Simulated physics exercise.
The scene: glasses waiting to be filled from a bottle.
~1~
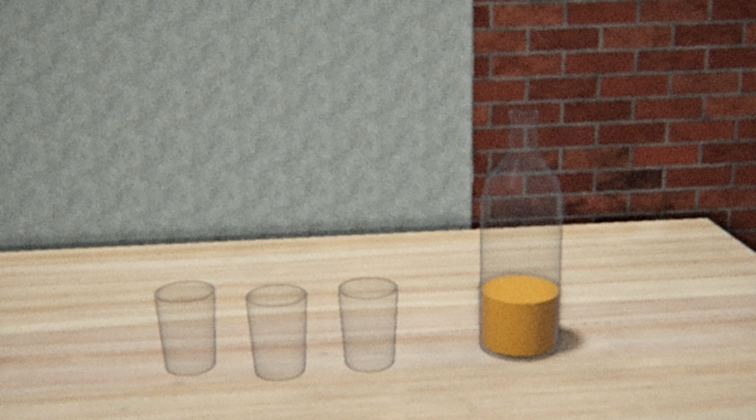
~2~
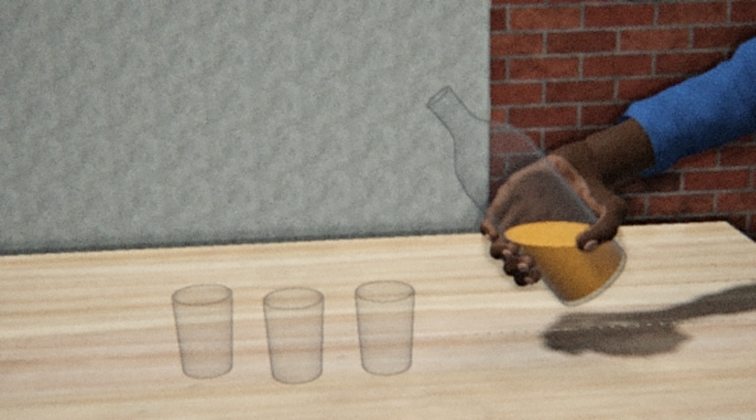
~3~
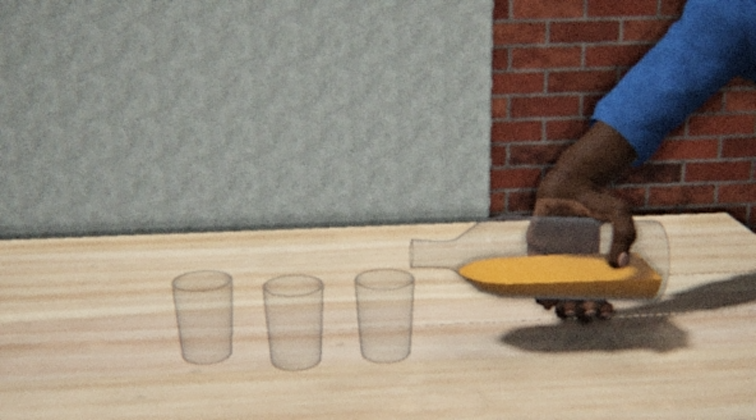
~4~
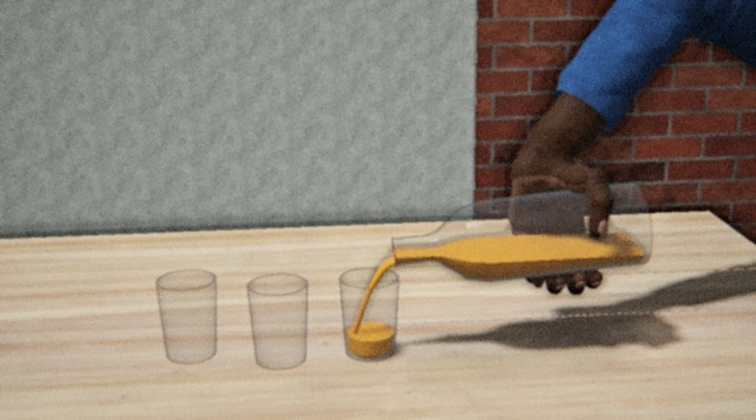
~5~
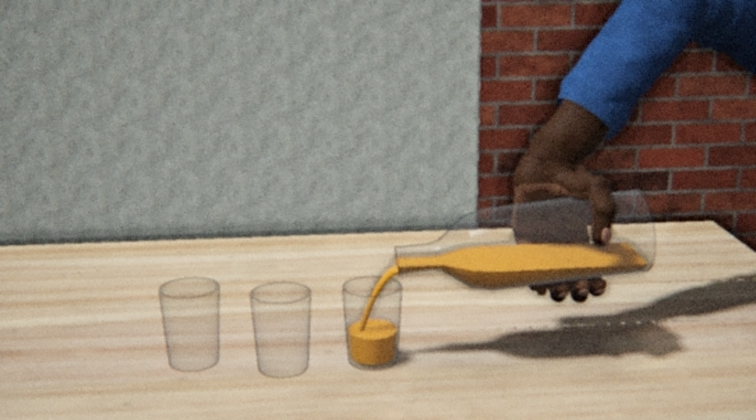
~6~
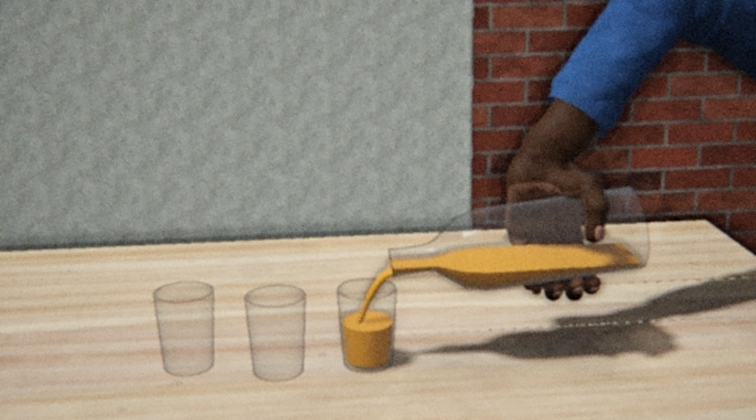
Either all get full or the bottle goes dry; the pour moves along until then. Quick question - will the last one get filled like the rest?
Looks like it's going to give out before the final one.
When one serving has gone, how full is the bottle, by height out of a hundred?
Around 10 per cent of its height.
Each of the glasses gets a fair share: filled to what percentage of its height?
65%, roughly.
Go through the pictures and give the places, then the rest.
The first frame shows all stand on the top; bottle (521, 229) about a quarter full; three glasses, the last at (187, 326).
The second frame shows the hand lifts the bottle; bottle (516, 187) tipped 40° with all of its load; the first is empty.
In the third frame, the bottle is brought over; bottle (531, 257) tipped 85° with all of its load; three glasses, the last at (204, 315).
In the fourth frame, a stream runs into the first small glass; bottle (514, 238) tipped 95° with nearly all of its load; the first is about a quarter full.
In the fifth frame, a stream runs into the first small glass; bottle (517, 246) tipped 95° with about three quarters of its load; three glasses, the last at (191, 322).
In the sixth frame, a stream runs into the first small glass; bottle (511, 246) tipped 95° with about three quarters of its load; the first is about half full.
Soon after, the first is about three quarters full.
Later, the first is done and the bottle has about half of its load.
In the end, the bottle is empty with two filled and the next at only drops of a serving.
